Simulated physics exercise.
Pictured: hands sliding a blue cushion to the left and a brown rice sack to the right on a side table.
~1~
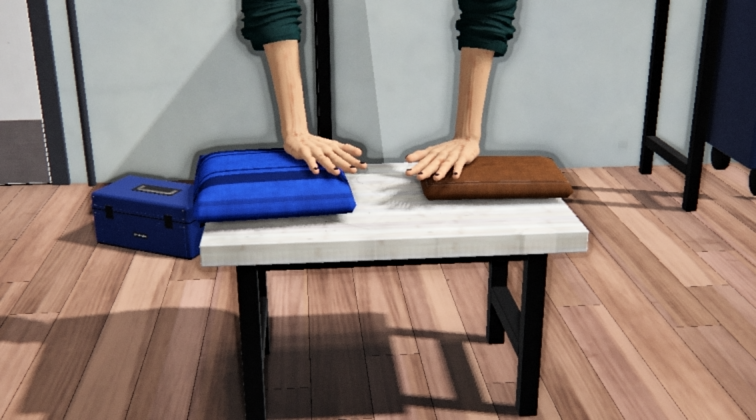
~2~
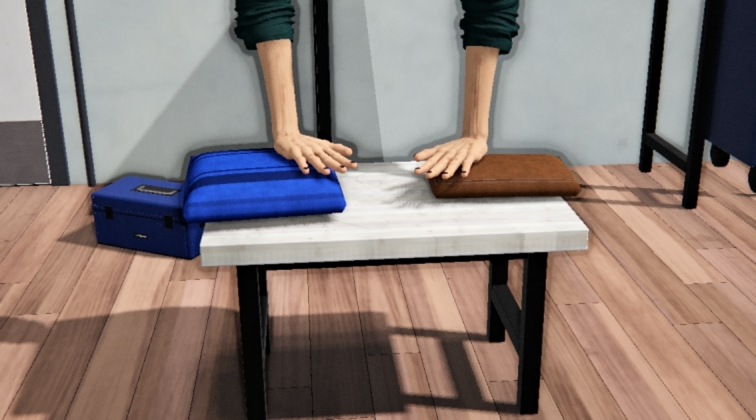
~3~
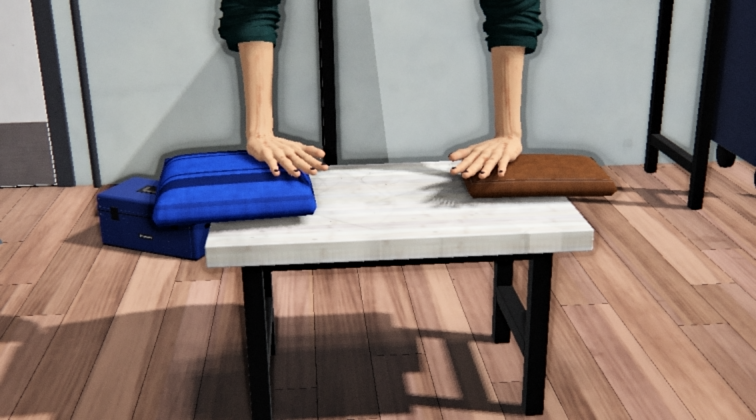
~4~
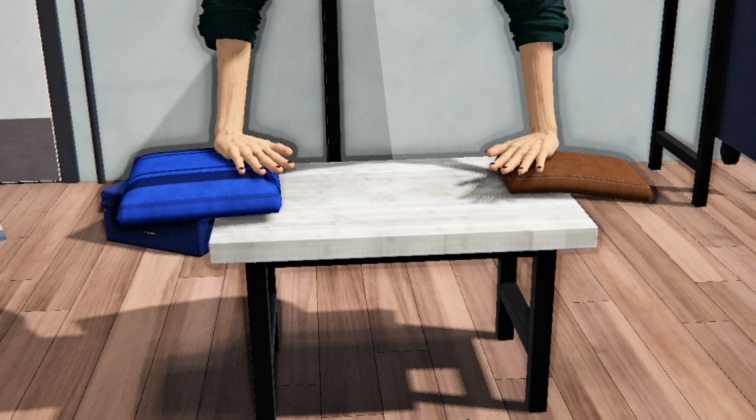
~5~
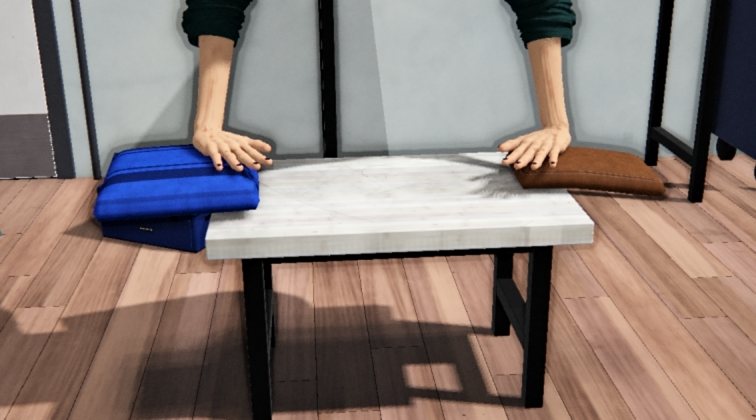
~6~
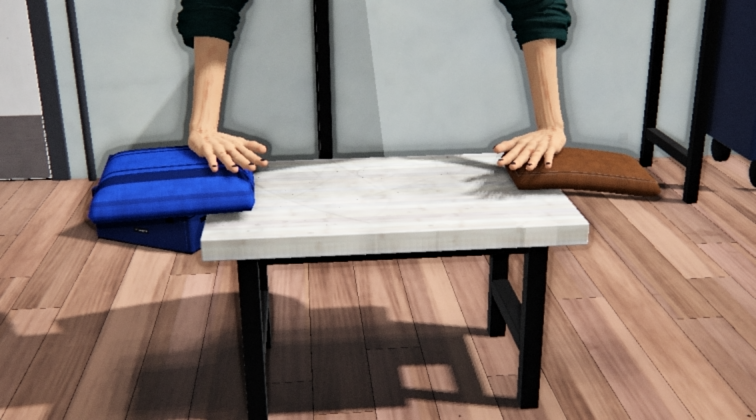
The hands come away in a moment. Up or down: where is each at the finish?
At the finish, the blue cushion has fallen, the brown rice sack has fallen.
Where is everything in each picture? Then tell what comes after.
The first picture shows cushion tip (198, 200); rice sack tip (563, 184).
The second picture shows cushion tip (189, 201); rice sack tip (572, 183).
The third picture shows cushion tip (160, 204); rice sack tip (607, 183).
The fourth picture shows cushion tip (125, 203); rice sack tip (642, 188).
The fifth picture shows cushion tip (103, 199); rice sack tip (654, 183).
The sixth picture shows cushion tip (98, 200), well over half past the edge; rice sack tip (649, 184), well over half past the edge.
Then, 0.42 s after the last picture, cushion on the floor near (168, 330); rice sack on the floor near (568, 297).
Then, 0.70 s after the last picture, cushion on the floor near (60, 373); rice sack on the floor near (587, 334).
At rest, cushion on the floor near (31, 390); rice sack on the floor near (589, 336). The blue cushion slumps off the end and the brown rice sack tips over and falls.
